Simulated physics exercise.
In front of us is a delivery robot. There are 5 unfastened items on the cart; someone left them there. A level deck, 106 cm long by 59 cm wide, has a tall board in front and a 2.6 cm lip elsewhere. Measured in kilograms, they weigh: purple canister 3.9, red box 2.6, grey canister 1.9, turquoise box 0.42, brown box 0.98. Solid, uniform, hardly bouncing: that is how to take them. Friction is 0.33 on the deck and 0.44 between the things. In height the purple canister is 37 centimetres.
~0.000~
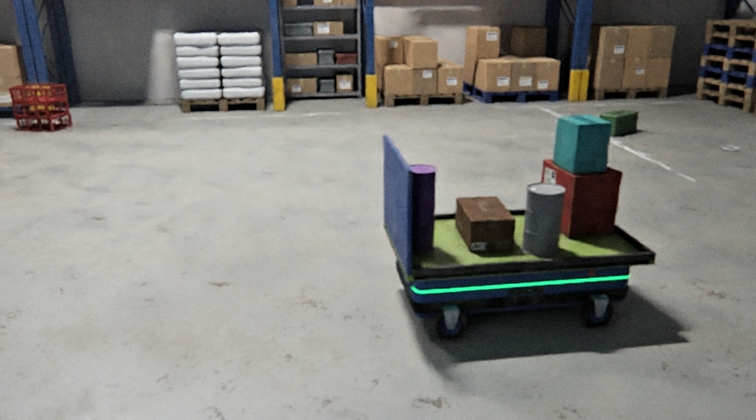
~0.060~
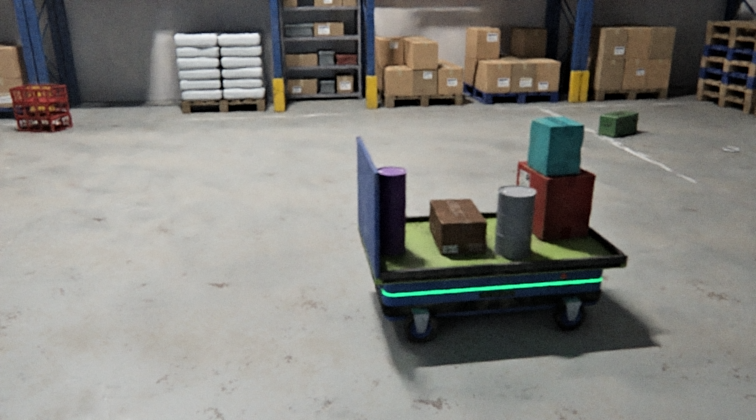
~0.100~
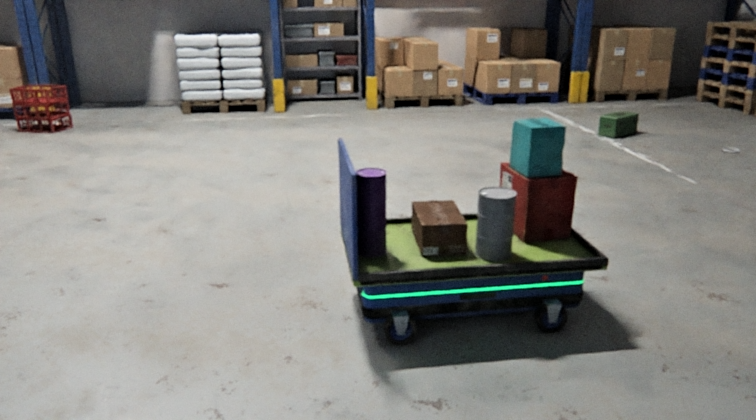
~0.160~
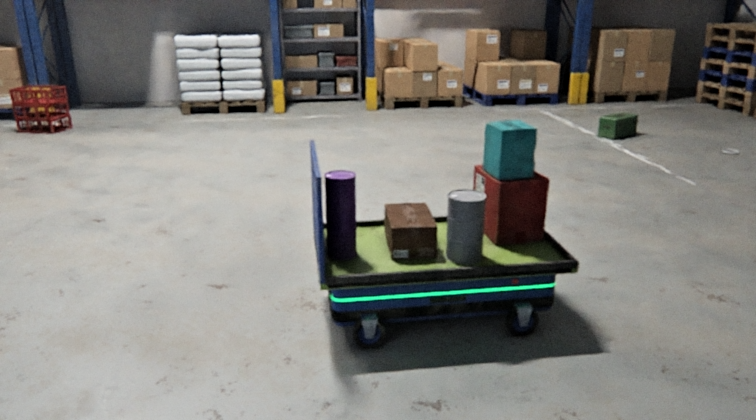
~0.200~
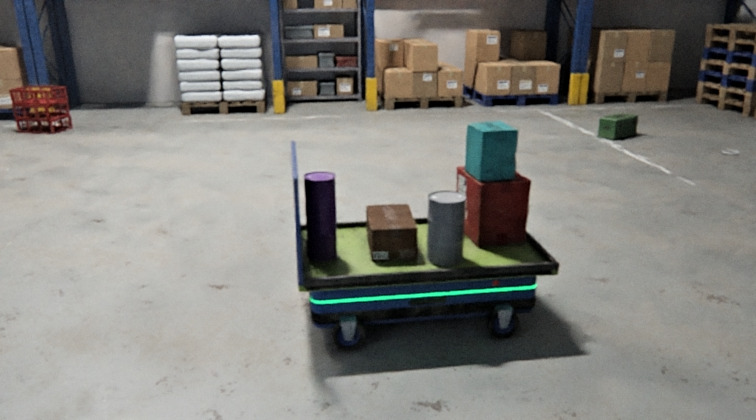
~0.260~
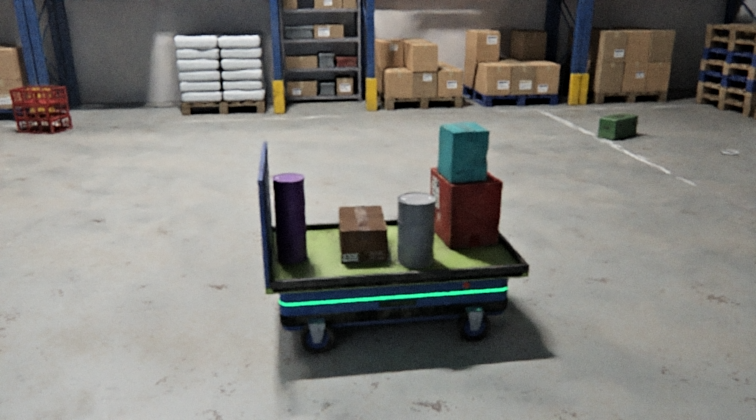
The footage shows a wheeled cart with a glowing green strip moving steadily left across a warehouse floor, carrying a purple canister, a brown box, a grey canister, and a turquoise box stacked on a red box.
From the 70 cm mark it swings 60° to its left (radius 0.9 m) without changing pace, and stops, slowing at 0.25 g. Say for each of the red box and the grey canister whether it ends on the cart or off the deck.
Red box: Ends on the cart; grey canister: Ends on the cart.
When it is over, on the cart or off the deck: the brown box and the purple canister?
Result: Brown box remains in bounds, purple canister goes out of bounds.
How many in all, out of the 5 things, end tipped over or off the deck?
That comes to 2.
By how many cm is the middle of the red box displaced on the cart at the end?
I'd put it at about 2 centimetres.
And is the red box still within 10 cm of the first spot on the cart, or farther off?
The red box remains in place.
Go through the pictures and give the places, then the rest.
The first picture shows cart 0 cm along; red box (578, 196); grey canister (543, 219).
The second picture shows cart 13 cm along; brown box (457, 225); purple canister (391, 211).
The third picture shows cart 22 cm along; turquoise box (537, 147); brown box (438, 227).
The fourth picture shows cart 35 cm along; purple canister (341, 215); turquoise box (509, 150).
The fifth picture shows cart 44 cm along; brown box (391, 231); purple canister (321, 217).
The sixth picture shows cart 57 cm along; red box (464, 205); grey canister (416, 230).
Around 0.56 s, cart 123 cm along, turned 24°; grey canister shifted 9 cm near (271, 246); purple canister at 16° to upright; brown box shifted 10 cm.
Around 0.96 s, cart 210 cm along, turned 60°; purple canister and turquoise box now off the deck; grey canister shifted 26 cm near (87, 332); red box shifted 2 cm near (128, 297).
Around 1.36 s, cart 271 cm along, turned 60°; grey canister shifted 26 cm; red box shifted 2 cm; brown box shifted 7 cm.
Finally (2.2 s), off the deck, purple canister and turquoise box; not toppled but over 10 cm from the start, grey canister; the other 2 still in place (within 10 cm).
